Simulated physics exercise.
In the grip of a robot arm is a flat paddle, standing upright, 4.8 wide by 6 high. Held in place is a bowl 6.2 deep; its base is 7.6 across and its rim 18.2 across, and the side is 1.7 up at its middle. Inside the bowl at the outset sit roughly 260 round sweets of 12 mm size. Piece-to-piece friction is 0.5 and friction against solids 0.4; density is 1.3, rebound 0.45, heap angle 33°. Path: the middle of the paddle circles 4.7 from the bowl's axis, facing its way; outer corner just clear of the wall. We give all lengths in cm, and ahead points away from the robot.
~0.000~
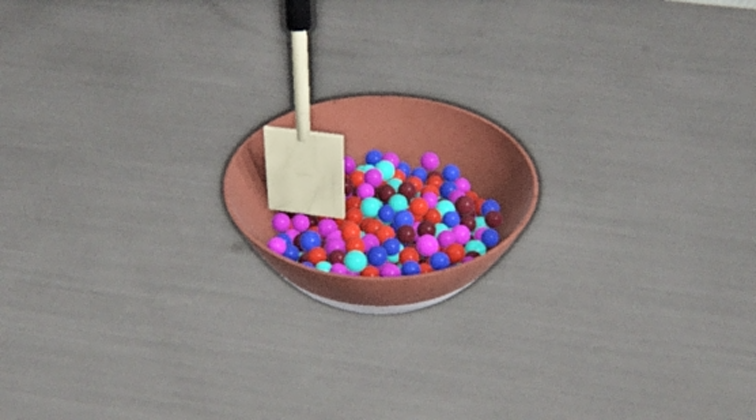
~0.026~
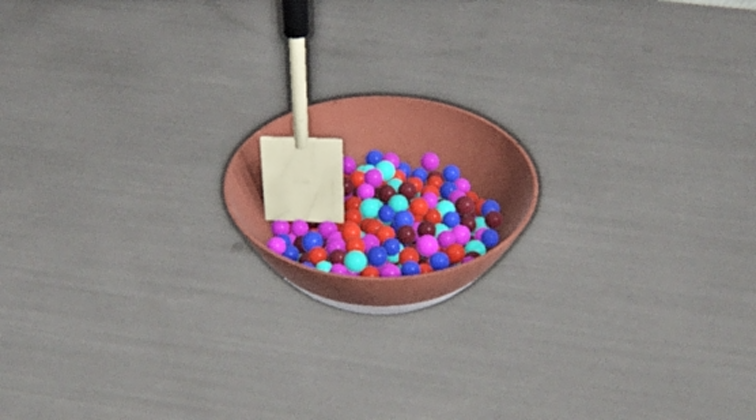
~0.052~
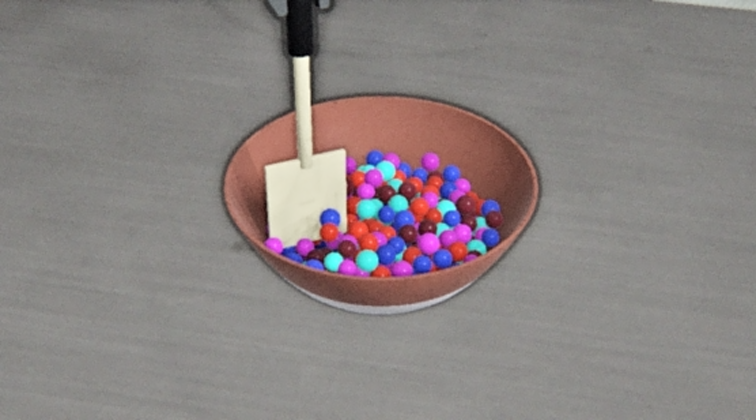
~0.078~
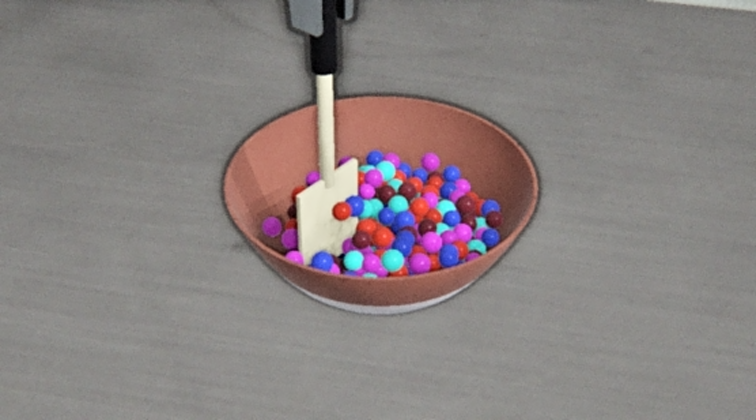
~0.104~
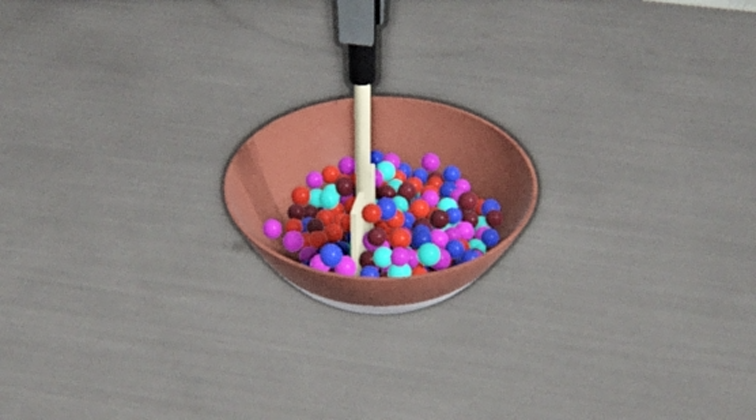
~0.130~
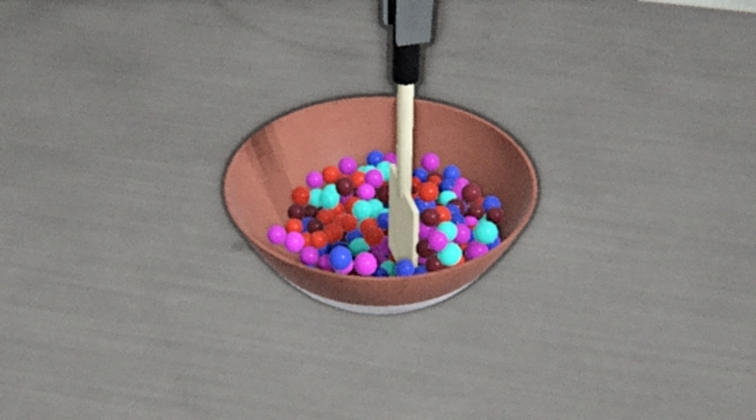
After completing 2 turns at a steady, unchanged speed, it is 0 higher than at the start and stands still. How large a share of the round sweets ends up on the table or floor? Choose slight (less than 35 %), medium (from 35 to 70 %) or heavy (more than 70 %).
The share is medium.
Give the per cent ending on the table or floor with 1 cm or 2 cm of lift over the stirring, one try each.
Near 35 in a hundred, then near 25 in a hundred.
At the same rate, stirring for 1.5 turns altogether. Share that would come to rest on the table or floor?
I'd reckon near 40 per cent.
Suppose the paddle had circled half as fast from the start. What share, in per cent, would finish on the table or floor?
Roughly 20 per cent.
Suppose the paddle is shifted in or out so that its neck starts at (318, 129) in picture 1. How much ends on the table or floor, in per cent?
I'd say around 50 per cent.
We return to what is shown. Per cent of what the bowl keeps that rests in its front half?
It comes to near 45 percent.
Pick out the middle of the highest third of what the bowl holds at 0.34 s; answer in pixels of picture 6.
About (290, 189) in the last picture.
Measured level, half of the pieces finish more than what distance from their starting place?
Reading: Around 11 cm.
By 0.34 s, 351° round, highest piece 12 above the table; 191 in the bowl, 29 on the table or floor, 43 in flight or on the tool.
By 0.56 s, 222° round, highest piece 10 above the table; 160 in the bowl, 93 on the table or floor, 10 in flight or on the tool.
By 0.87 s, 0° round, highest piece 5 above the table; 144 in the bowl, 118 on the table or floor, 1 in flight or on the tool.
By 1.57 s, 0° round, highest piece 4 above the table; 144 in the bowl, 119 on the table or floor.
Final count, 144 in the bowl, 119 on the table or floor. That is 45 % on the table or floor.
